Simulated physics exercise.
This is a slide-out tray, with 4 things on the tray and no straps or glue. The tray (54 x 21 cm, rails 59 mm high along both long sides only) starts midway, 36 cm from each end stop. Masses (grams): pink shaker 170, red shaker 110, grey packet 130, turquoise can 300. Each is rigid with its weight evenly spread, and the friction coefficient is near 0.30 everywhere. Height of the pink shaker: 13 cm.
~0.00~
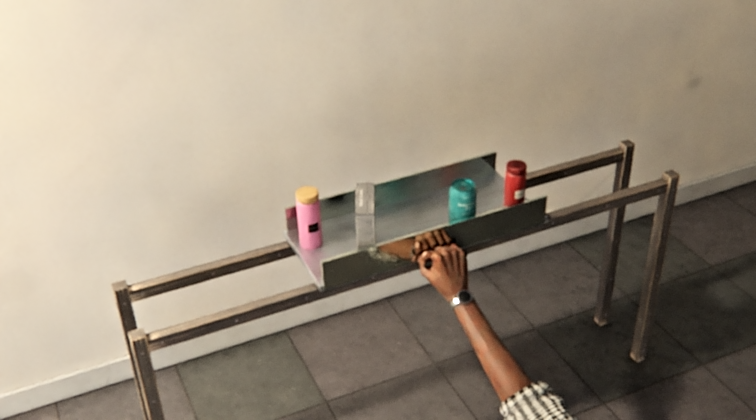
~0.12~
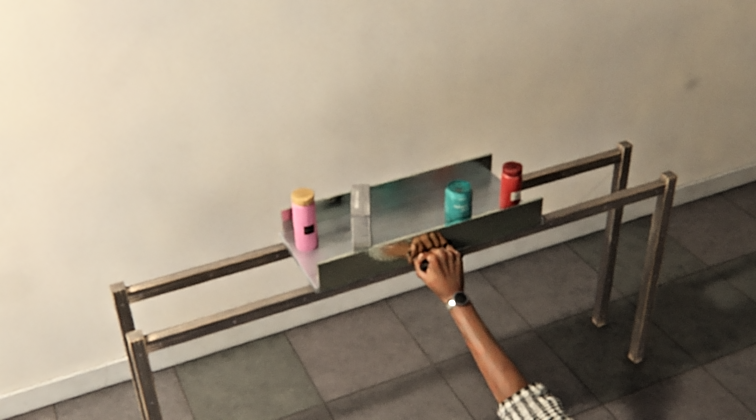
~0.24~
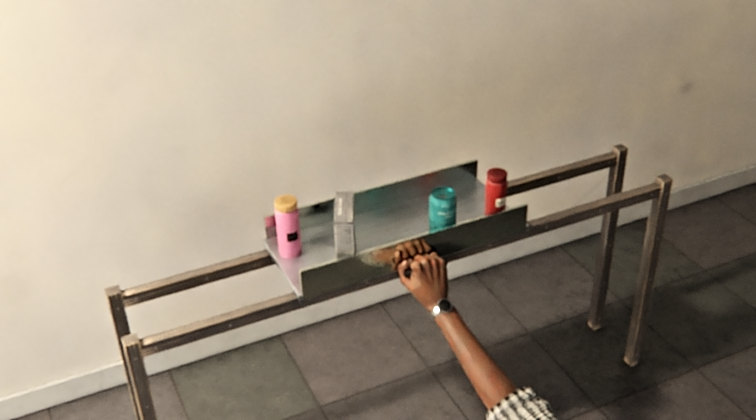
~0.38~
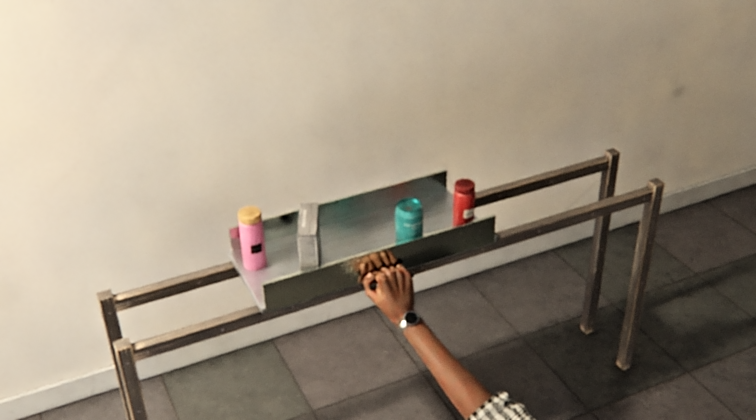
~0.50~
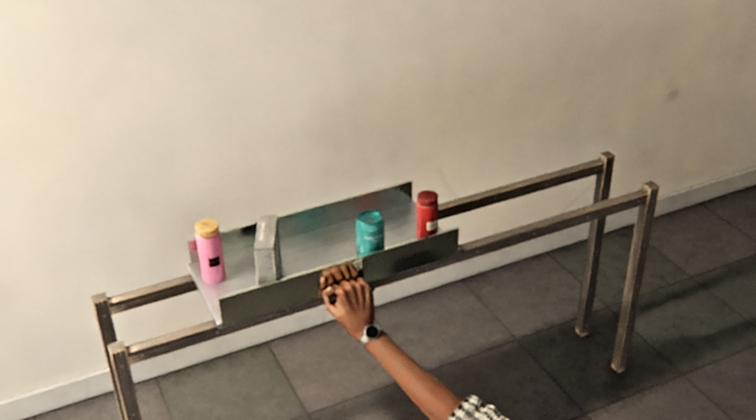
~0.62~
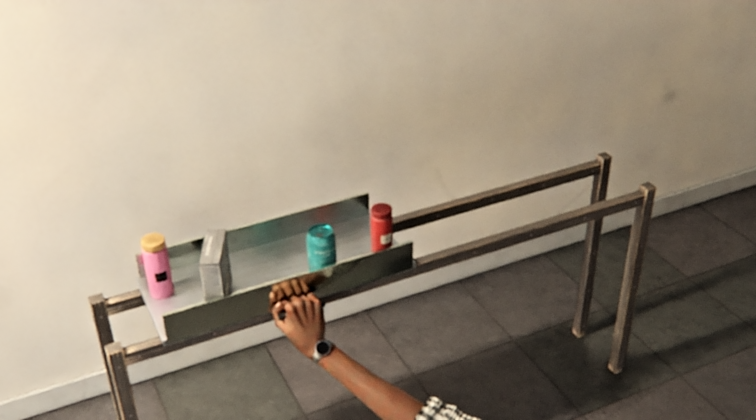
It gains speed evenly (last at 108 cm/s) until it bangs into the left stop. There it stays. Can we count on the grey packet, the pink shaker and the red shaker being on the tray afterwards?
The grey packet falls out and the pink shaker falls out and the red shaker stays on the tray.
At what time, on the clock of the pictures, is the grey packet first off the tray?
Near 0.9 s.
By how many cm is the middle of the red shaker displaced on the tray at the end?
Some 21 cm.
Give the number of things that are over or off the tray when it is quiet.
That comes to 3.
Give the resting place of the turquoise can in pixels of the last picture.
Near (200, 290).
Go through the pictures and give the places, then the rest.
Tray midway; grey packet (366, 223); pink shaker (309, 218); red shaker (515, 185), in the first frame.
Tray has slid 1 cm left; turquoise can (458, 209), in the second frame.
Tray has slid 3 cm left; turquoise can (443, 216), in the third frame.
Tray has slid 10 cm left; turquoise can (409, 228), in the fourth frame.
Tray has slid 18 cm left; turquoise can (370, 240), in the fifth frame.
Tray has slid 28 cm left; grey packet (216, 271); pink shaker (157, 266); red shaker (382, 230), in the sixth frame.
By 0.82 s, tray has slid 36 cm left; pink shaker now off the tray; red shaker tilted 15° near (303, 251); grey packet tilted 5° near (125, 297).
By 1.12 s, tray has slid 36 cm left; grey packet now off the tray; red shaker on its side near (261, 277); turquoise can 18 cm from its spot.
When it is over (1.5 s), off the tray, pink shaker and grey packet; lying over on the tray, red shaker; not toppled but over 5 cm from the start, turquoise can.
